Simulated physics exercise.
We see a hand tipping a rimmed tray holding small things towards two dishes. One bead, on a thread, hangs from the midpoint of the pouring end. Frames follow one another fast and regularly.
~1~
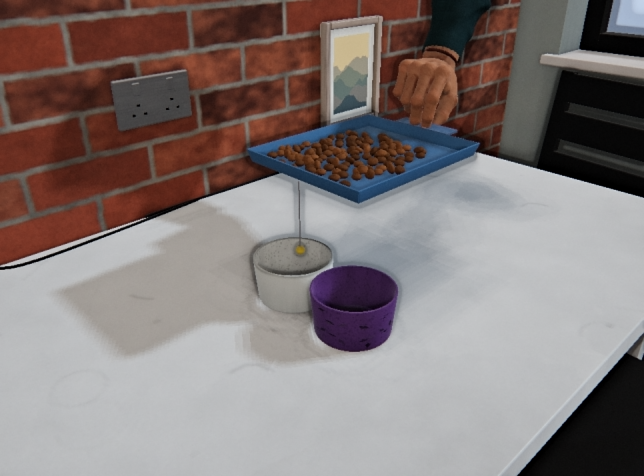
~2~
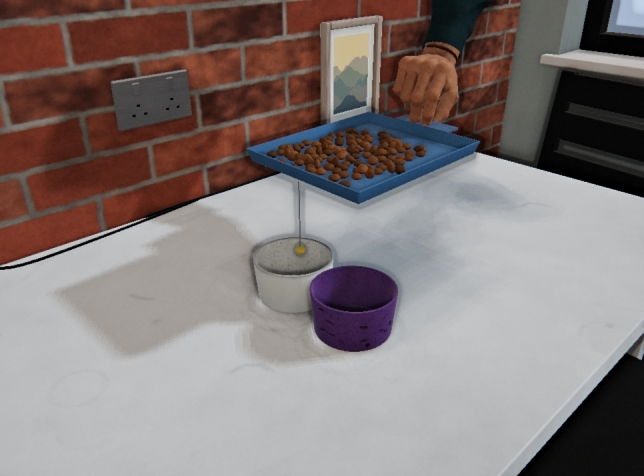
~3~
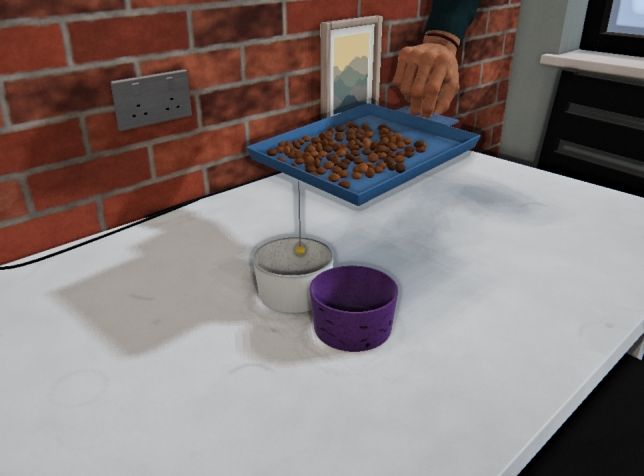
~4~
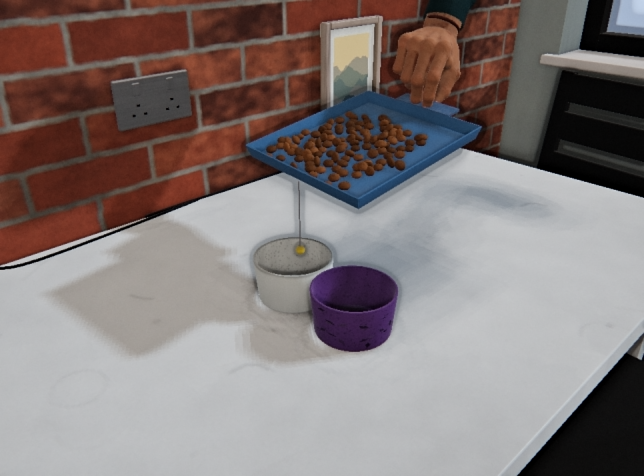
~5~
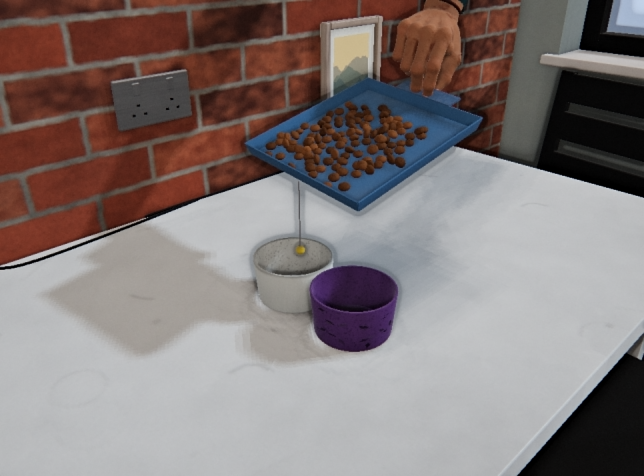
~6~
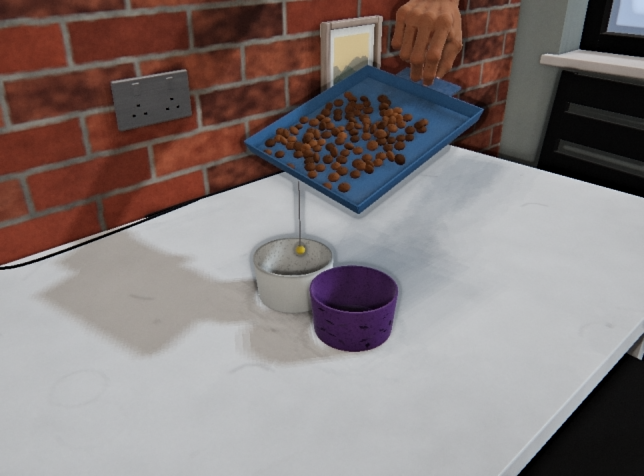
Blue tray of brown kibble being tilted gradually by a hand above a white dish and a purple dish on a counter.
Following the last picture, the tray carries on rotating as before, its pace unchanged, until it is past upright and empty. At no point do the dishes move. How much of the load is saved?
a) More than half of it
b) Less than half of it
Answer: A.
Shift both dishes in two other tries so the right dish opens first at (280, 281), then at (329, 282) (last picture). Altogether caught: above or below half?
For the two tries in order: Not as much as half, exceeding half.
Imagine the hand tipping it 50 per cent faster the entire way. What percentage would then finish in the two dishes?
Expected result: Around 70 per cent.
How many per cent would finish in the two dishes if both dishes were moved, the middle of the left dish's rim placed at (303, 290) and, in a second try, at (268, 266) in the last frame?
In order, 70 % and 90 %.
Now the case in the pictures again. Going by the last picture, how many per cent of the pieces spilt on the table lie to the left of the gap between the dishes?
That's about 80 per cent of the spill.
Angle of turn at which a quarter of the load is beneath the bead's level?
80 degrees.
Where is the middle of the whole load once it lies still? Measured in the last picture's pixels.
I'd mark it at roughly (342, 324).
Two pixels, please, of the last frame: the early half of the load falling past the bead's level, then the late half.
The opening half passes (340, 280), the closing half (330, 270).
Shortly afterwards, tray tipped steeply; all but a few on the tray; only a few in the right dish; only a few outside both; a little in the air.
Next, tray tipped past a quarter turn; a little on the tray; near two thirds in the right dish; only a few in the left dish; near a quarter outside both; a little in the air.
Some moments later, tray tipped past a quarter turn; the bulk in the right dish; only a few in the left dish; near a quarter outside both.
In the end, tray tipped past a quarter turn; the bulk in the right dish; only a few in the left dish; near a quarter outside both.
